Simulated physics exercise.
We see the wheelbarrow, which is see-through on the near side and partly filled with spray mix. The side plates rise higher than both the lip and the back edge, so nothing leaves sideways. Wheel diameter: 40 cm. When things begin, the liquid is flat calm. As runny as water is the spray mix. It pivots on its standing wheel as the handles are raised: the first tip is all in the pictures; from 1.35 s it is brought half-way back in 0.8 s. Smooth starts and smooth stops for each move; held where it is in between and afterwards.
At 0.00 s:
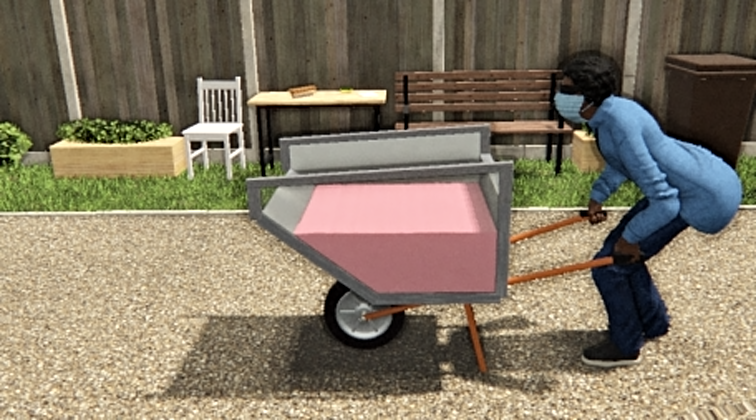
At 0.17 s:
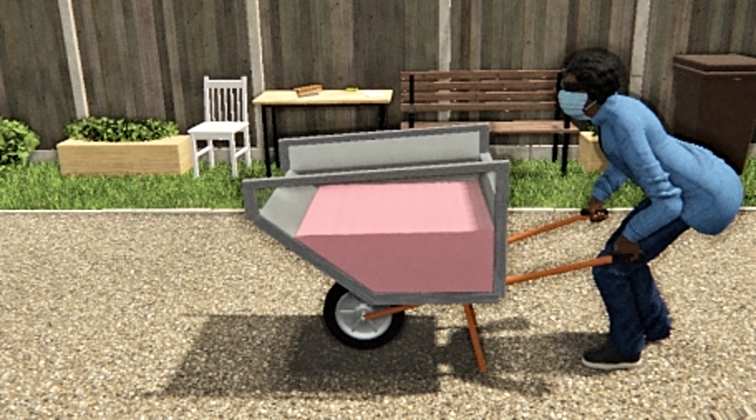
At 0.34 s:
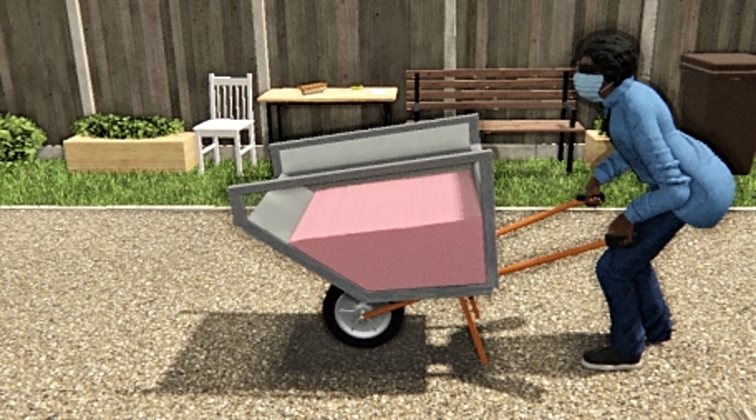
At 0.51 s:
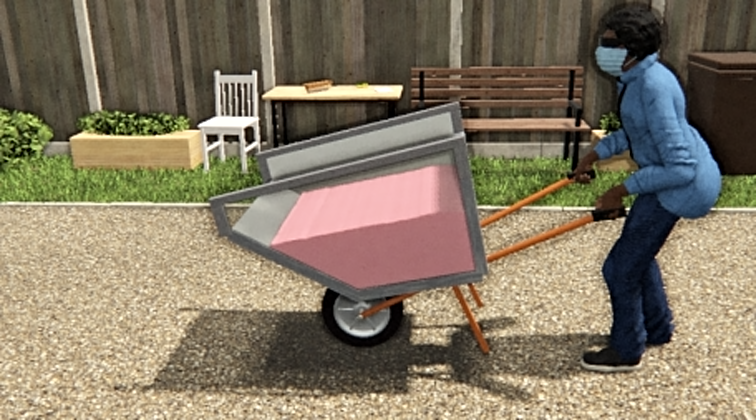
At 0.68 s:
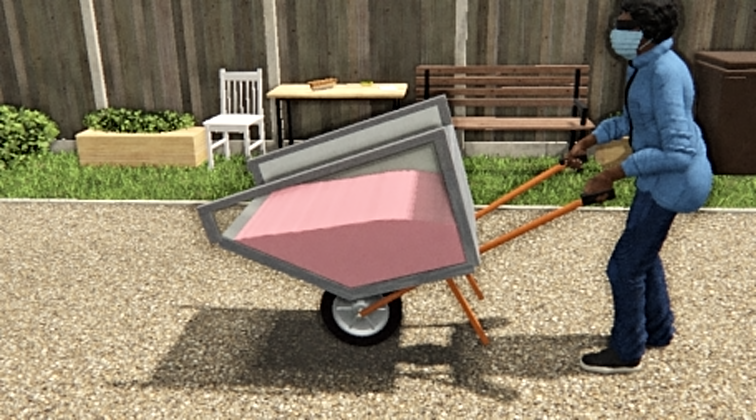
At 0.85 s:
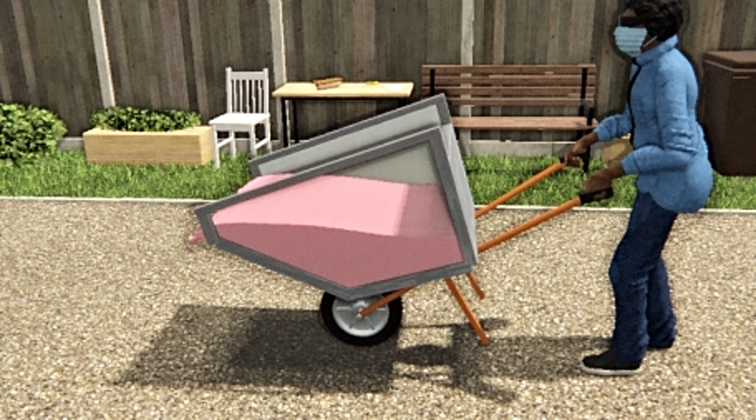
Masked person in blue raising the handles of a see-through wheelbarrow, tilting it left as pink liquid surges to the front lip.
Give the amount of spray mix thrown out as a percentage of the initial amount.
Roughly 31 percent of the spray mix is thrown out.
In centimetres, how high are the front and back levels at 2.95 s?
Roughly 20 cm in front and 12 cm behind.
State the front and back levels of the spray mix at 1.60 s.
At the front 22 cm, at the back 8 cm.
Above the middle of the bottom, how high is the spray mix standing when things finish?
Close to 18 cm of depth there.
After 1.60 s the barrow is at 15° forwards, the surface stands 8 cm at the back and 21 cm at the front; 28 per cent has gone, over the front.
After 2.25 s the barrow is at 8° forwards, the surface stands 20 cm at the back and 20 cm at the front; 29 per cent has gone, over the front.
After 2.95 s the barrow is at 8° forwards, the surface stands 13 cm at the back and 20 cm at the front; 29 per cent has gone, over the front.
After 5.04 s 31 per cent has gone, over the front, 42 of 133 litres.
